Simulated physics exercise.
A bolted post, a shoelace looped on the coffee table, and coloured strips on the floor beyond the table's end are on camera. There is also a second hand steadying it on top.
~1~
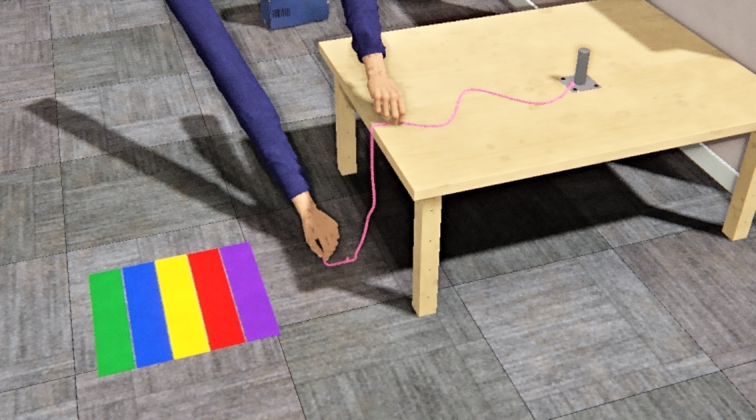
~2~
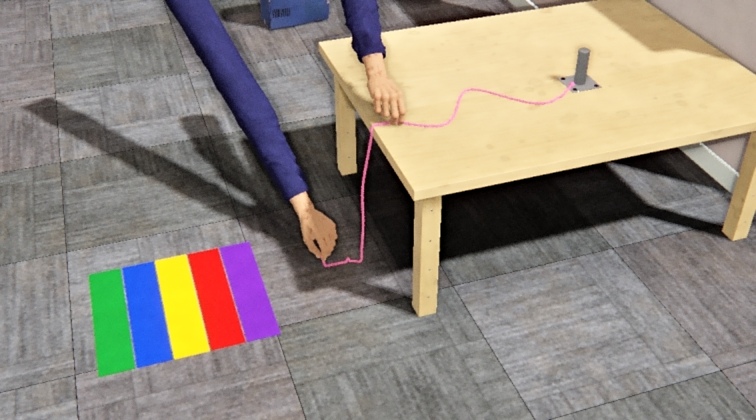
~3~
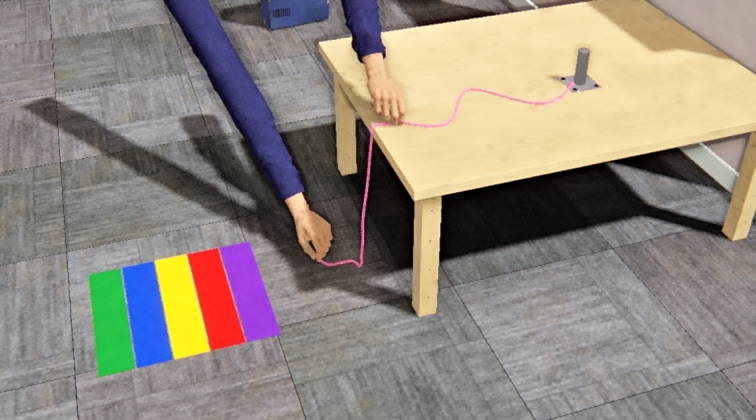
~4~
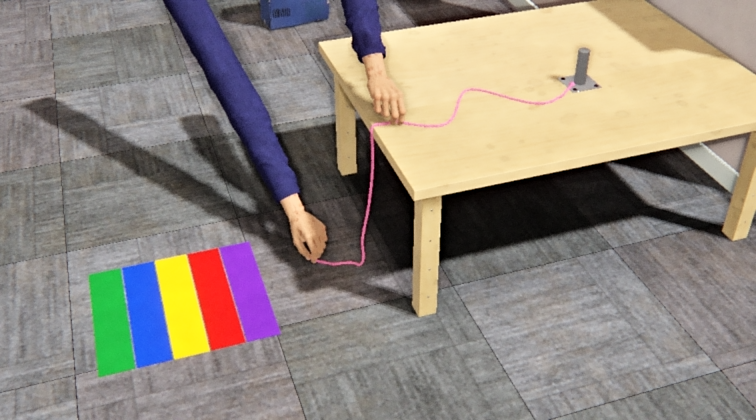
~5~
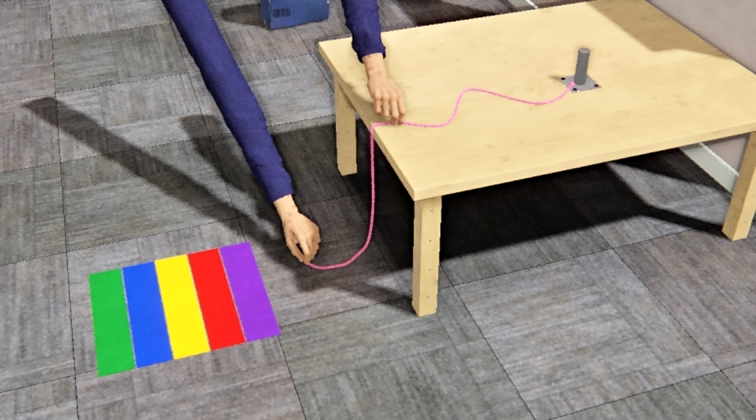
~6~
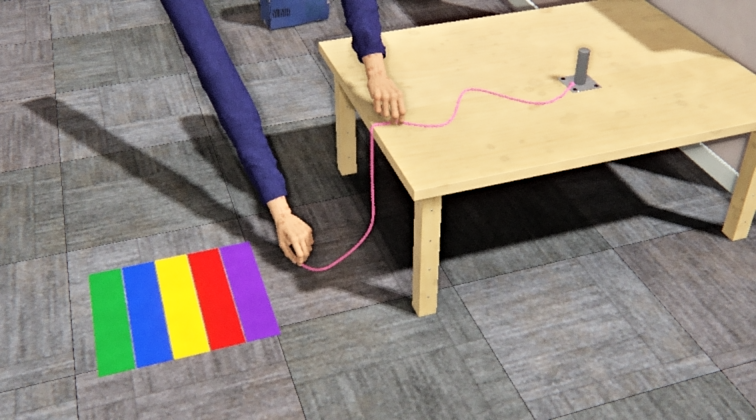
In this clip, one hand rests on a pink shoelace at the edge of a coffee table while the other, near the floor, draws its end slightly left, beside a mat of coloured strips.
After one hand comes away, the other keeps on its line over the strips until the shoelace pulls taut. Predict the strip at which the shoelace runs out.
I would say the blue strip.
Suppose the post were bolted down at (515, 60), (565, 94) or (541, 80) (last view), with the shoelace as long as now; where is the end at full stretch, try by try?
You'd get roughly (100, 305), (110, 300) and (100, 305), one for each try.
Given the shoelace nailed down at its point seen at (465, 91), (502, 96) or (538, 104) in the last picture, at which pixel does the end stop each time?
For the three tries you'd see (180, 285), (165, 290) and (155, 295).
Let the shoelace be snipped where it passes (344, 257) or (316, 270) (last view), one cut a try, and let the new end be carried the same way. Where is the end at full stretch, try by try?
Roughly at (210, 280) the first time and at (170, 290) the second.
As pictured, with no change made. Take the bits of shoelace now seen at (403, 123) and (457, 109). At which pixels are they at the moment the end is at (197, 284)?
Near (364, 152) and (412, 113).
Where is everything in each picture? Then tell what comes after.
End (324, 256); purple (258, 319); red (223, 327); yellow (188, 336); blue (152, 344); green (114, 353), in the first picture.
End (322, 257); shoelace through (557, 98) (487, 92) (452, 118) (380, 124) (363, 188) (362, 251), in the second picture.
End (317, 258), in the third picture.
End (312, 259); shoelace through (557, 98) (487, 92) (452, 118) (380, 124) (371, 187) (363, 251), in the fourth picture.
End (305, 260), in the fifth picture.
End (298, 262); shoelace through (557, 98) (487, 92) (452, 118) (380, 124) (372, 187) (357, 246), in the sixth picture.
Early on, end near (197, 284); over red.
Midway, end near (163, 291); over yellow.
At the end of the slack, end near (142, 296); over blue. The end stops over the blue strip.
